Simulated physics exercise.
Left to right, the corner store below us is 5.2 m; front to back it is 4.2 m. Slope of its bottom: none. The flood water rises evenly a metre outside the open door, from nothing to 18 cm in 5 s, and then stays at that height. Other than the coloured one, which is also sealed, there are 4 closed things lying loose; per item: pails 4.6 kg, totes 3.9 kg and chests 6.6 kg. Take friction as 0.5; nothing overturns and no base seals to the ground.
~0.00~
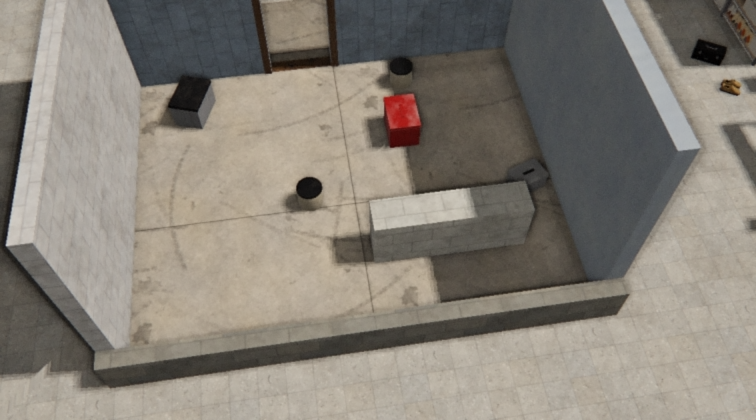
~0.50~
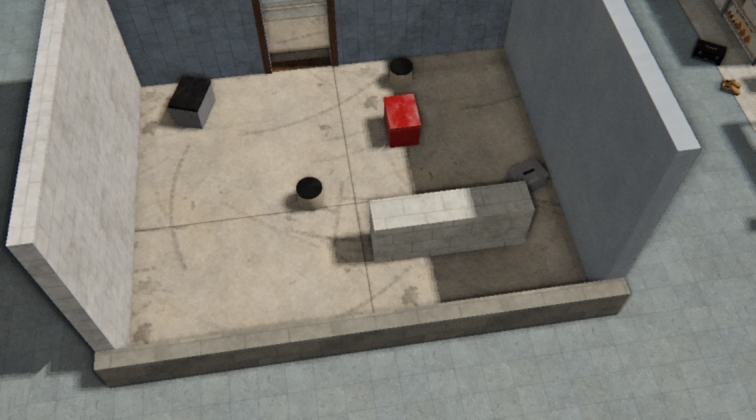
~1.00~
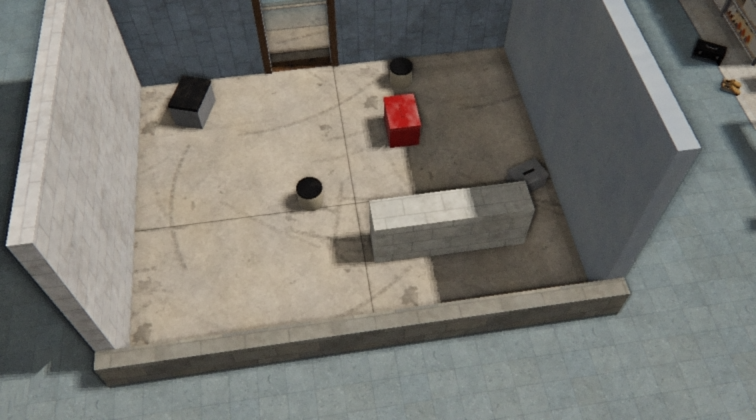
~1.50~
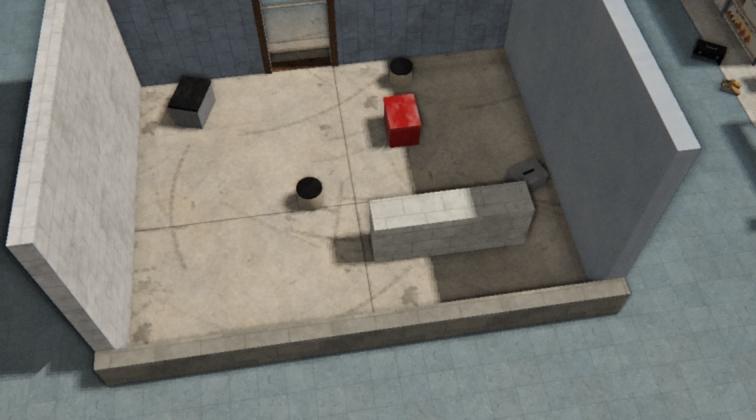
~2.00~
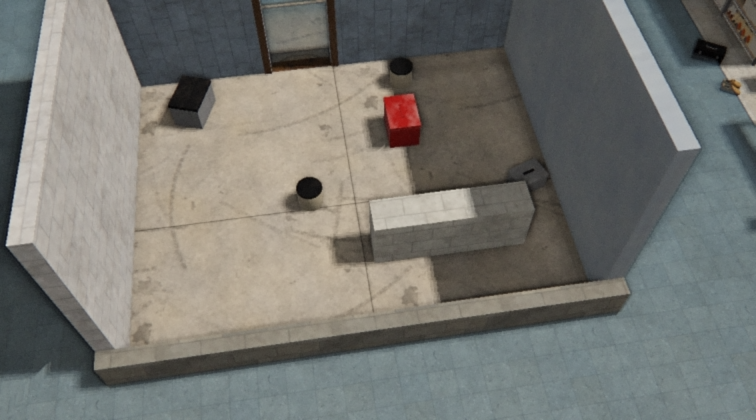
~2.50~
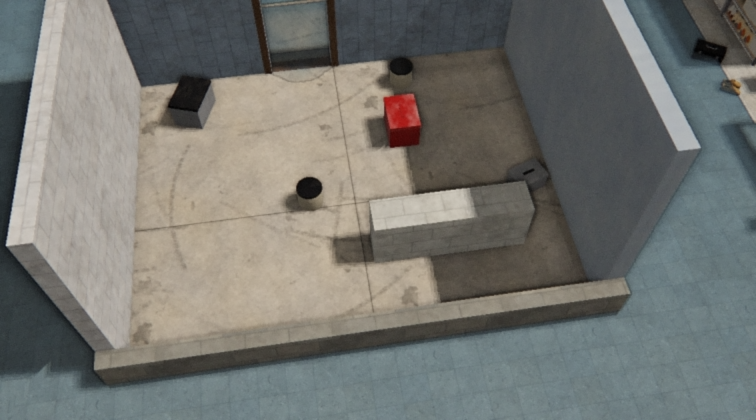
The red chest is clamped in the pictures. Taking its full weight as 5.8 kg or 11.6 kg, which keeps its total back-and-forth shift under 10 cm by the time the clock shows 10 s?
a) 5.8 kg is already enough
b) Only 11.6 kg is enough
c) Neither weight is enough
(b) Only 11.6 kg is enough.
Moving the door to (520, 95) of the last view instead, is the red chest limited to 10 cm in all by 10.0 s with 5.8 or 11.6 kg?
Under that change no listed mass suffices.
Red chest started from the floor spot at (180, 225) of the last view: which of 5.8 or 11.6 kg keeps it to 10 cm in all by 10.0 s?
The answer: You need the heavier weight.
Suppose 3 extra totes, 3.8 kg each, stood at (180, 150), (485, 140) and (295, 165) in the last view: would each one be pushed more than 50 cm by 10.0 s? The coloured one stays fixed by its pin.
In turn: Short of it, less, more.
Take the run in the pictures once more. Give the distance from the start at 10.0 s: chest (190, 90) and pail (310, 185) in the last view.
Shifts: 0 cm / 20 cm.
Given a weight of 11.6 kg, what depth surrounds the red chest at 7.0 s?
Something like 3 centimetres.
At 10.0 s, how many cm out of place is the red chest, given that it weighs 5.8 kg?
50 cm.
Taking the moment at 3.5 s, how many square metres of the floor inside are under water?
About 1.5 m2.
After 3.5 s the red chest would be 0 cm from its start with 5.8 kg and 0 cm from its start with 11.6 kg; 0 cm of water round it then.
After 4.5 s the red chest would be 0 cm from its start with 5.8 kg and 0 cm from its start with 11.6 kg; 1 cm of water round it then.
After 7.0 s the red chest would be 37 cm from its start with 5.8 kg and 0 cm from its start with 11.6 kg; 3 cm of water round it then.
After 10.0 s the red chest would be 55 cm from its start with 5.8 kg and 0 cm from its start with 11.6 kg; 3 cm of water round it then.
